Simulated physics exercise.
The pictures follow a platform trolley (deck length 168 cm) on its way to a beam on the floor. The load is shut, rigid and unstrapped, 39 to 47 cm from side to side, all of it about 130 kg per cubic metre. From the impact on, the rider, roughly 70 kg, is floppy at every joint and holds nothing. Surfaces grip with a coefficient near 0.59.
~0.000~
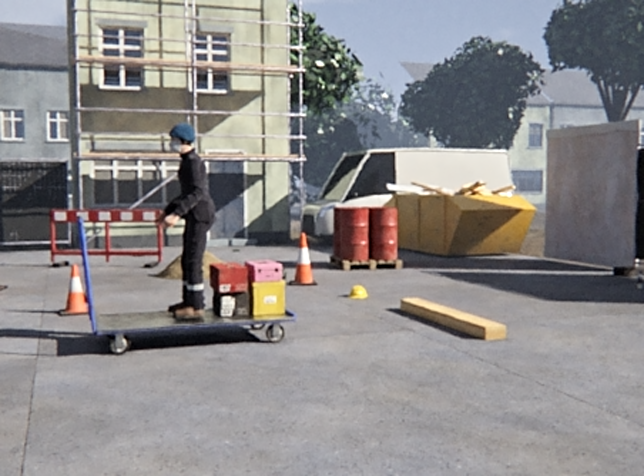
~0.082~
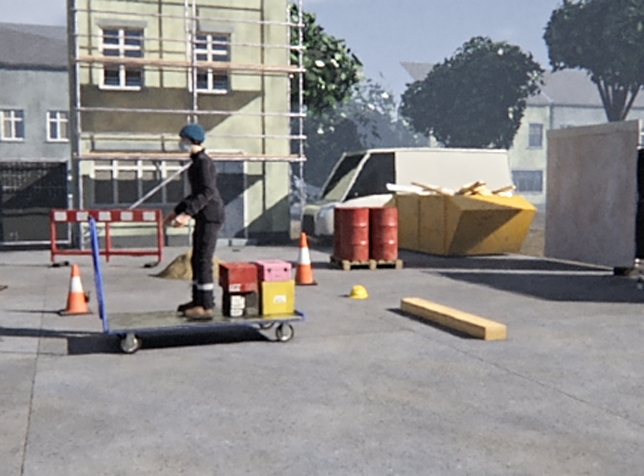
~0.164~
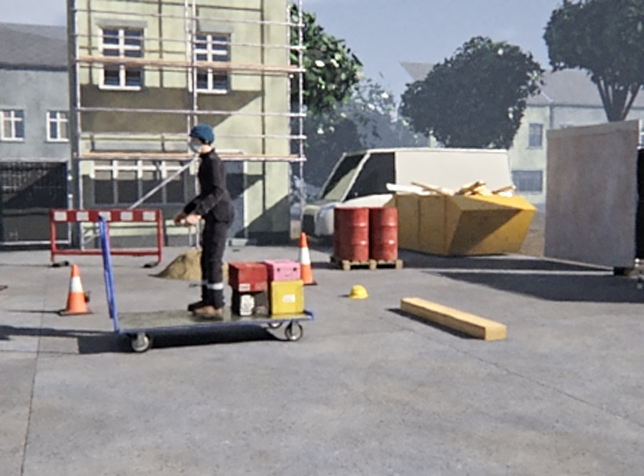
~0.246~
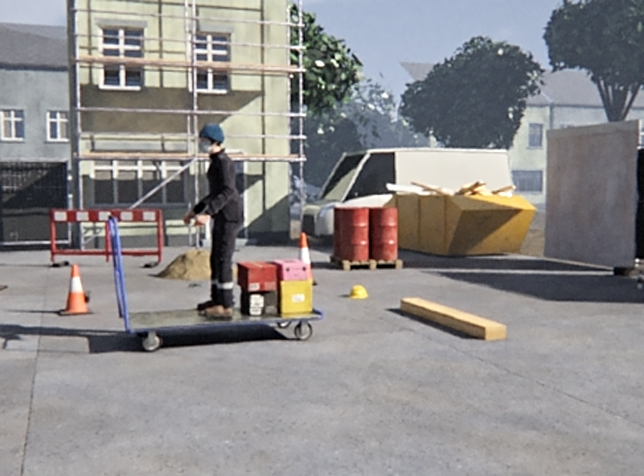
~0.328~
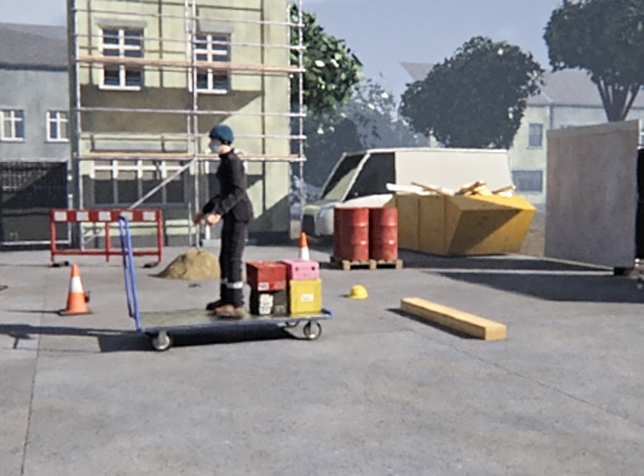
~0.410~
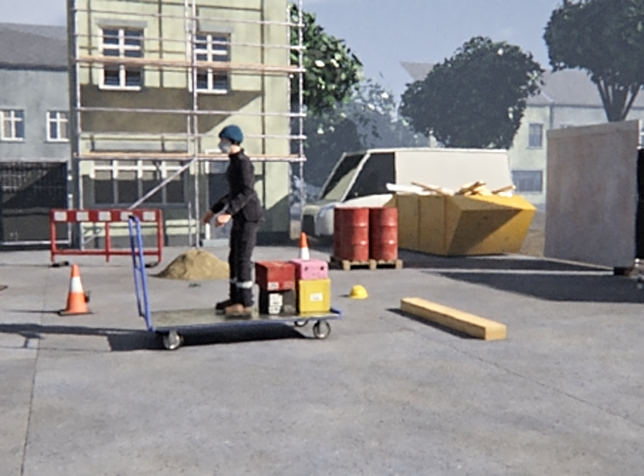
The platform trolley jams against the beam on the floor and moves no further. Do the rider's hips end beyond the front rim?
The rider's hips stay over the deck.
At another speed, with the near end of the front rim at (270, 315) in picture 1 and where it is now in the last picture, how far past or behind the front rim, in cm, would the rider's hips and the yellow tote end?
In that case hips 30 past, yellow 0 behind.
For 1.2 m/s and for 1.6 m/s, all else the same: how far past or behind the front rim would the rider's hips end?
First 20 cm behind, then 30 cm past.
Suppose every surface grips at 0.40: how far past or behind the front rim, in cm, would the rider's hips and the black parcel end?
Then hips 10 past, black 50 behind.
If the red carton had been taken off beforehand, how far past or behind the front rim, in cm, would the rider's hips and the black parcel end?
In that case hips 30 behind, black 50 behind.
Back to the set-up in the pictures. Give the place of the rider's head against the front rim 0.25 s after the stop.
Some 70 cm behind it.
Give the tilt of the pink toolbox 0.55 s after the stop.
About 10°.
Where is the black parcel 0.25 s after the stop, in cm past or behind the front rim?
About 45 cm behind the rim.
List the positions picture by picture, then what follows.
Hips (198, 218), black parcel (230, 301), rim corner (295, 317); 0 cm covered, 173 to go, in the first picture.
Hips (208, 218), black parcel (240, 301), rim corner (304, 317); 9 cm covered, 164 to go, in the second picture.
Hips (217, 217), black parcel (249, 300), rim corner (314, 316); 18 cm covered, 155 to go, in the third picture.
Hips (227, 217), black parcel (258, 300), rim corner (323, 316); 26 cm covered, 146 to go, in the fourth picture.
Hips (236, 217), black parcel (267, 299), rim corner (332, 315); 35 cm covered, 137 to go, in the fifth picture.
Hips (246, 217), black parcel (276, 299), rim corner (341, 314); 44 cm covered, 128 to go. Speed about 1.1 m/s, in the sixth picture.
The wheels strike at 1.60 s.
After 1.85 s the rider's hips are 43 cm behind the rim, near (408, 227) in the last picture's view.
After 2.15 s the rider's hips are 22 cm behind the rim, near (427, 244) in the last picture's view.
After 2.60 s the rider's hips are 28 cm behind the rim, near (422, 245) in the last picture's view.
When all is still (4.0 s), nothing is past the rim; behind it, yellow tote, black parcel, red carton, pink toolbox and the rider's hips.
